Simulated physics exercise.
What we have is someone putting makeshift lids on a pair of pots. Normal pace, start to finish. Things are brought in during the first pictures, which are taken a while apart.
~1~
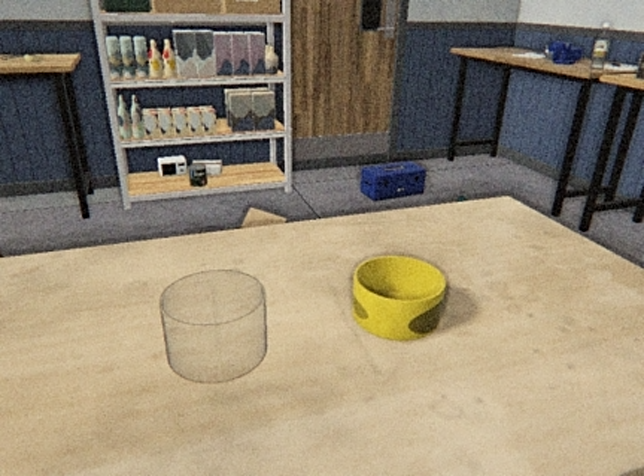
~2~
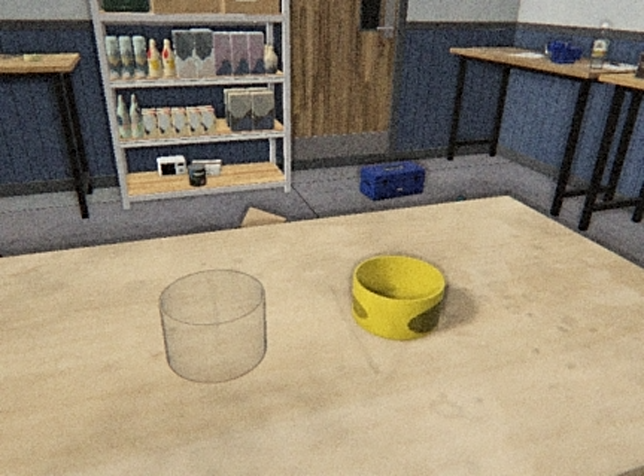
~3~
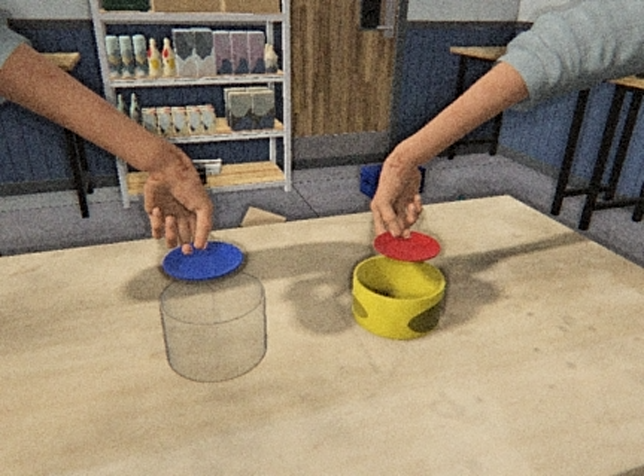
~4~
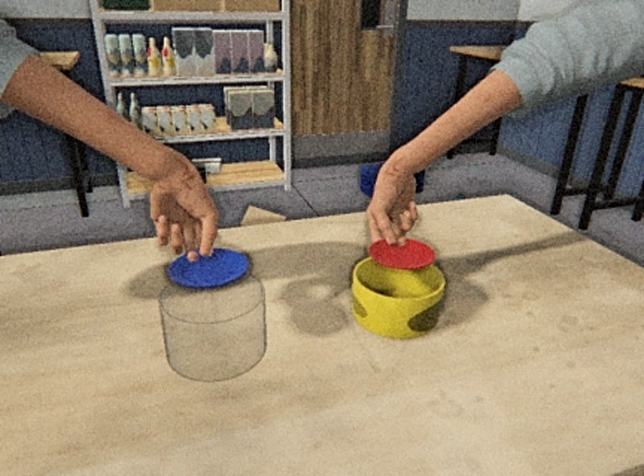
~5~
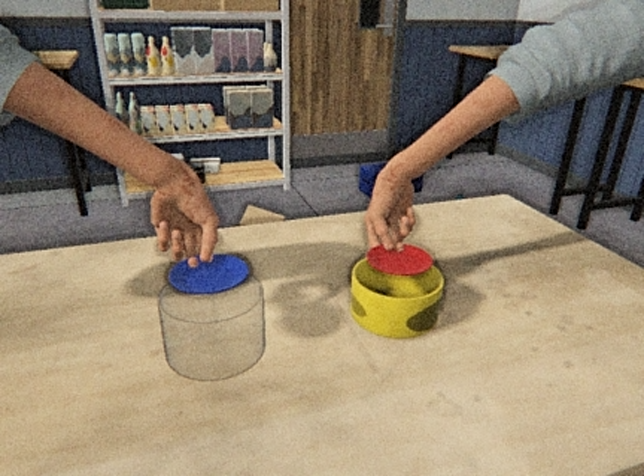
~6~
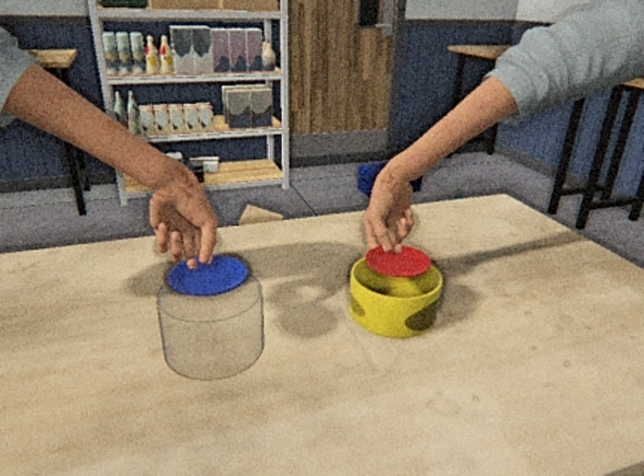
Two hands lowering a blue disc onto a clear glass and a red disc onto a yellow mug on a wooden table.
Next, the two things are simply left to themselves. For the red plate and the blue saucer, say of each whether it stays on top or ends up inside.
One by one: The red plate goes down in. The blue saucer goes down in.
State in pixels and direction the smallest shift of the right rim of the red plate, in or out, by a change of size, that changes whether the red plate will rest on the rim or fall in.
8 pixels to the right.
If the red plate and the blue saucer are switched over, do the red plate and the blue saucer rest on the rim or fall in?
The red plate slips past the rim; the blue saucer falls in.
Then, 0.16 s later than the last frame, red plate dropping near (394, 300); blue saucer dropping near (213, 320).
When it is over, the red plate falls in, near (393, 306); the blue saucer falls in, near (214, 340).
